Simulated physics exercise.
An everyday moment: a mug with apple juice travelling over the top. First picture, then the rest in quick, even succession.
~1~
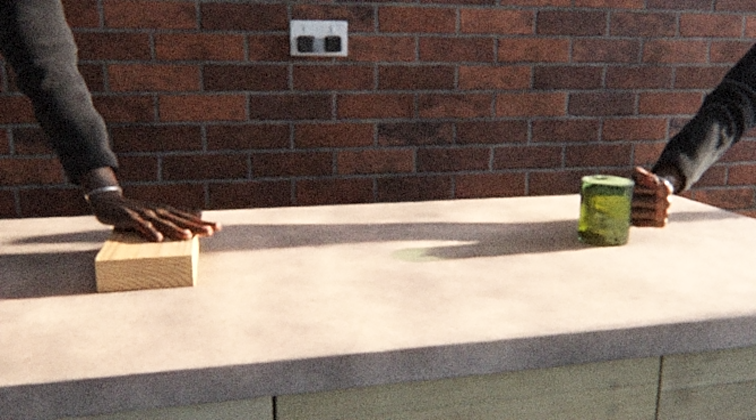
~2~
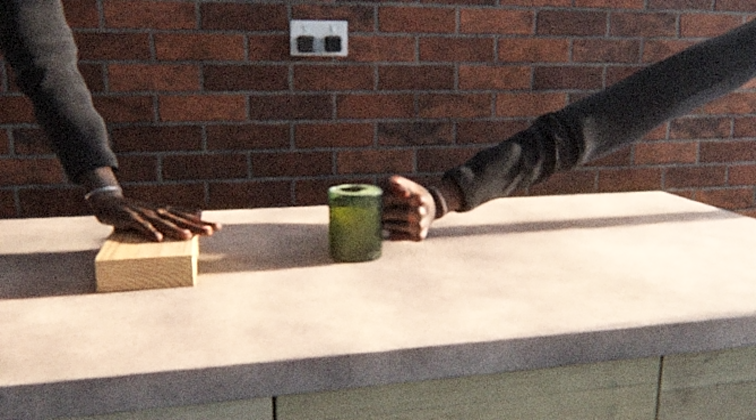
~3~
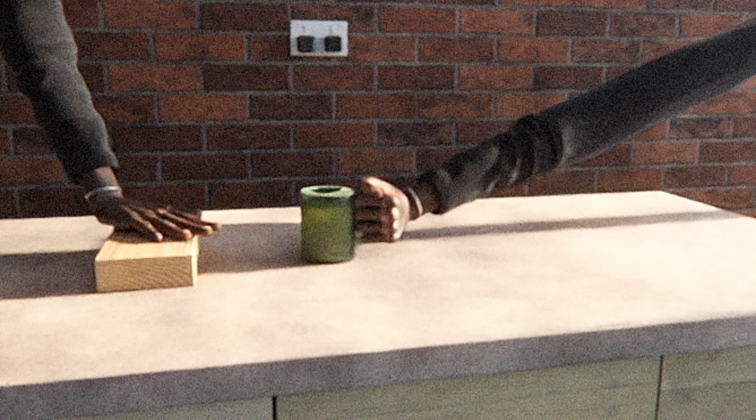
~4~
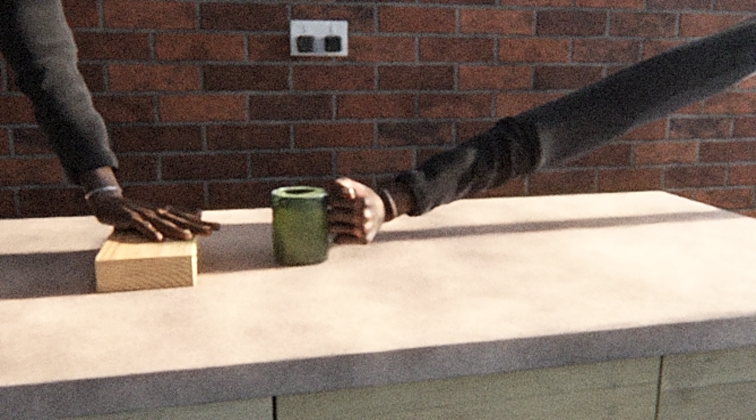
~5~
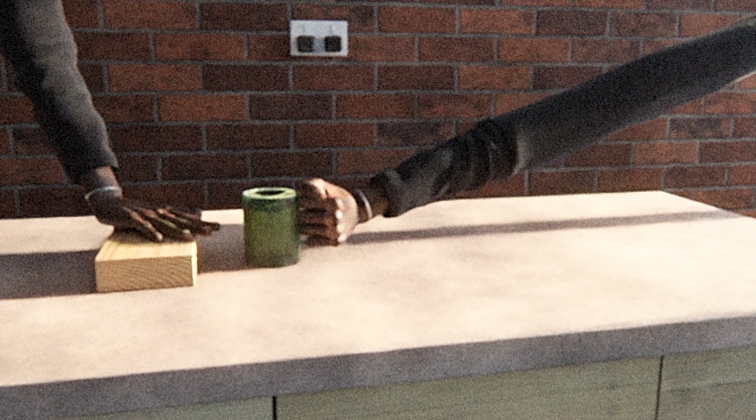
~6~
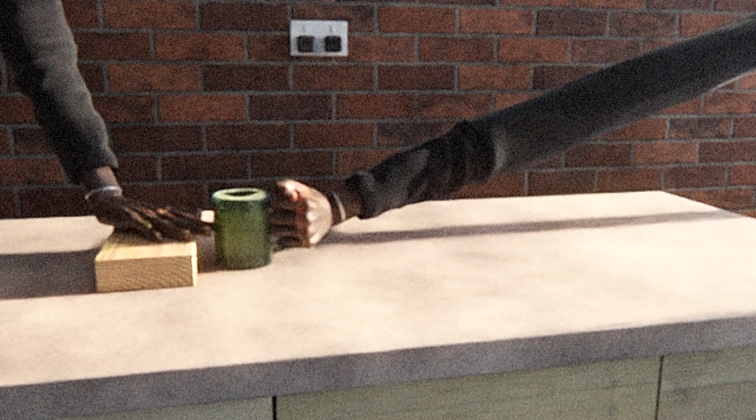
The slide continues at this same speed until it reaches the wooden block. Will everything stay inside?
No. It runs over.
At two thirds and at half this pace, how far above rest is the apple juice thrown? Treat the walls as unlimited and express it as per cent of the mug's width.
Around 35 % and 25 %.
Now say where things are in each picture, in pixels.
The first frame shows at rest; mug (605, 209) about three quarters full; wooden block (152, 253).
The second frame shows under way; mug about three quarters full, surface at (356, 203).
The third frame shows on by 25 px; mug (328, 223) about three quarters full.
The fourth frame shows on by 30 px; mug about three quarters full, surface at (300, 205).
The fifth frame shows on by 30 px; mug (272, 225) about three quarters full.
The sixth frame shows on by 30 px; mug about three quarters full, surface at (242, 208); wooden block (152, 253).
Shortly, the mug meets the wooden block.
Then, the apple juice surges up the wall; it has lost some.
At the finish, the mug stands at the wooden block; it has lost some.
